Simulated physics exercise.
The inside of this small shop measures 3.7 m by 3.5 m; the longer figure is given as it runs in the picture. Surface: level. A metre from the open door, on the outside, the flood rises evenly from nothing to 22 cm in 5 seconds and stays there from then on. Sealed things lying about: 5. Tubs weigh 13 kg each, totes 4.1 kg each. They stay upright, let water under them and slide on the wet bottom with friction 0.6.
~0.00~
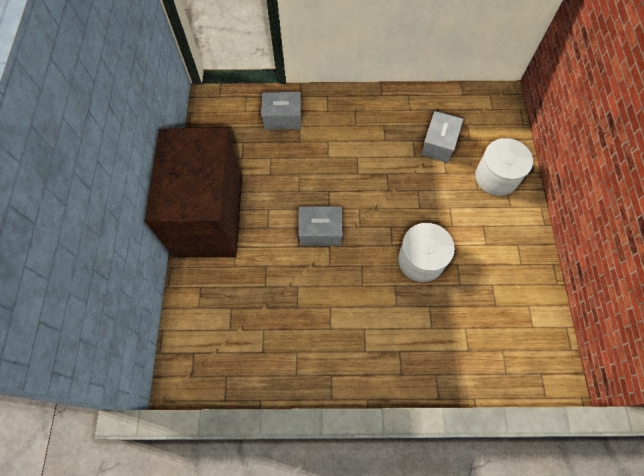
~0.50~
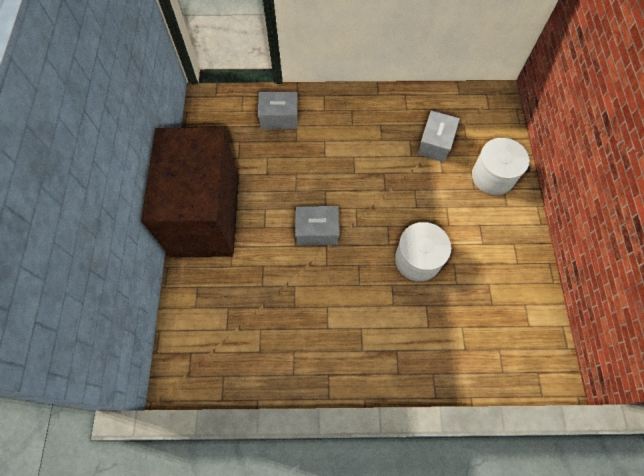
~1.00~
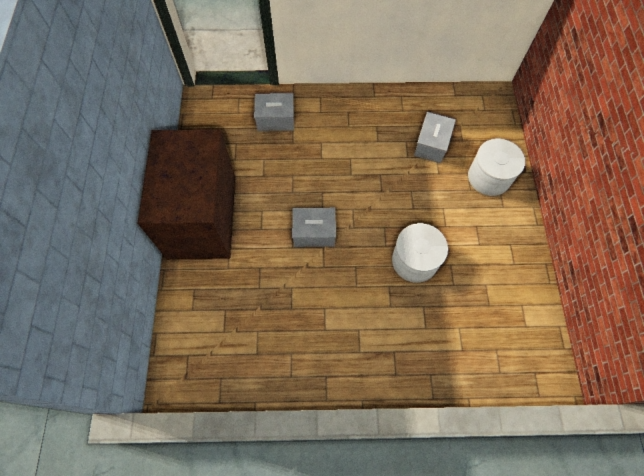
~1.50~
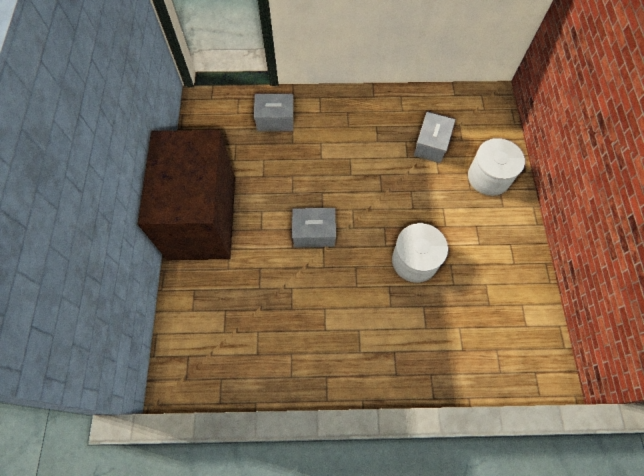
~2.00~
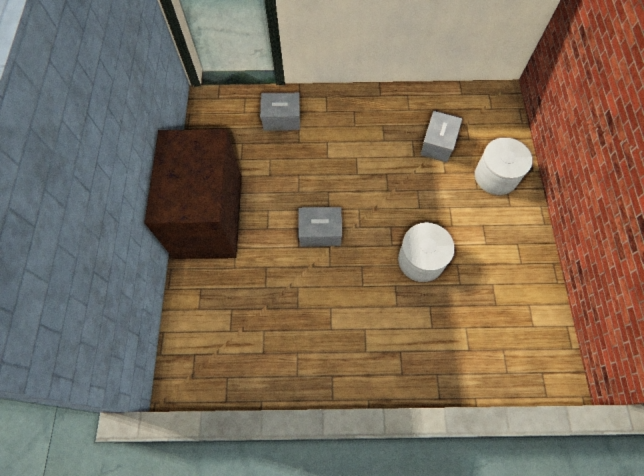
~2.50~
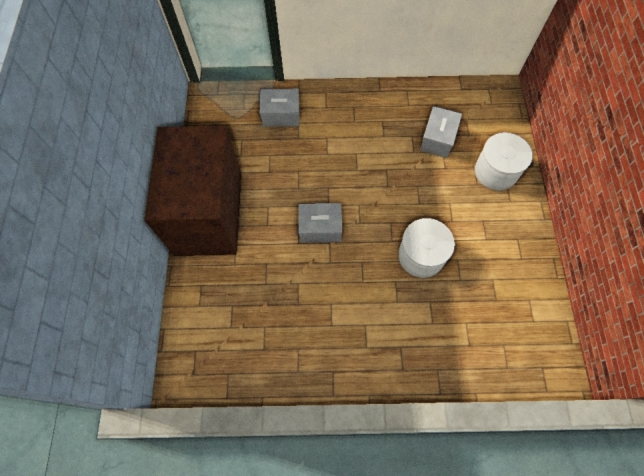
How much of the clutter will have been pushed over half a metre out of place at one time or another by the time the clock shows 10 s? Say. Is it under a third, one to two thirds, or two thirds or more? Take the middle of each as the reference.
One to two thirds.
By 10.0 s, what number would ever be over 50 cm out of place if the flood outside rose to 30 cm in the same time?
In that case the number is 4.
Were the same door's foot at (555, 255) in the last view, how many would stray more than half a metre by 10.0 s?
In that case the number is 3.
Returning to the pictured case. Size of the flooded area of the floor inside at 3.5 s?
The covered patch comes to about 1.5 m2.
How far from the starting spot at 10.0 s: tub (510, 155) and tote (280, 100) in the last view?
First 0 cm, then 300 cm.
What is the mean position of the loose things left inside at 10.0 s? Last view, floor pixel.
I'd put it around (484, 228).
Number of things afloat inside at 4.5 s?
0.
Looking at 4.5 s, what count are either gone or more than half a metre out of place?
By that point, 1.
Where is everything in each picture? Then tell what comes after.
The first frame shows a tub at (429, 246), on the bottom; a tote at (320, 221) rests on the ground; water covers 0.0 m2; 0 of 5 have shifted.
The second frame shows a tub at (425, 246), on the bottom; a tote at (317, 221), on the bottom; water covers 0.0 m2; 0 of 5 have shifted.
The third frame shows a tub at (422, 247) rests on the ground; a tote at (314, 222) rests on the ground; water covers 0.0 m2; 0 of 5 have shifted.
The fourth frame shows a tub at (422, 247) rests on the ground; a tote at (314, 223), on the bottom; 0.0 m2 under water; 0 of 5 have shifted.
The fifth frame shows a tub at (429, 246), on the bottom; a tote at (320, 222) rests on the ground; 0.0 m2 under water; 0 of 5 have shifted.
The sixth frame shows a tub at (429, 242), on the bottom; a tote at (320, 218), on the bottom; 0.2 m2 under water; 0 of 5 have shifted.
After 3.5 s 0 of 5 are over 50 cm from their spots; 0 afloat.
After 4.5 s 1 of 5 are over 50 cm from their spots; 0 afloat.
After 7.0 s 2 of 5 are over 50 cm from their spots; 1 afloat.
After 10.0 s 3 of 5 are over 50 cm from their spots, and 3 have been at some point; 3 afloat.
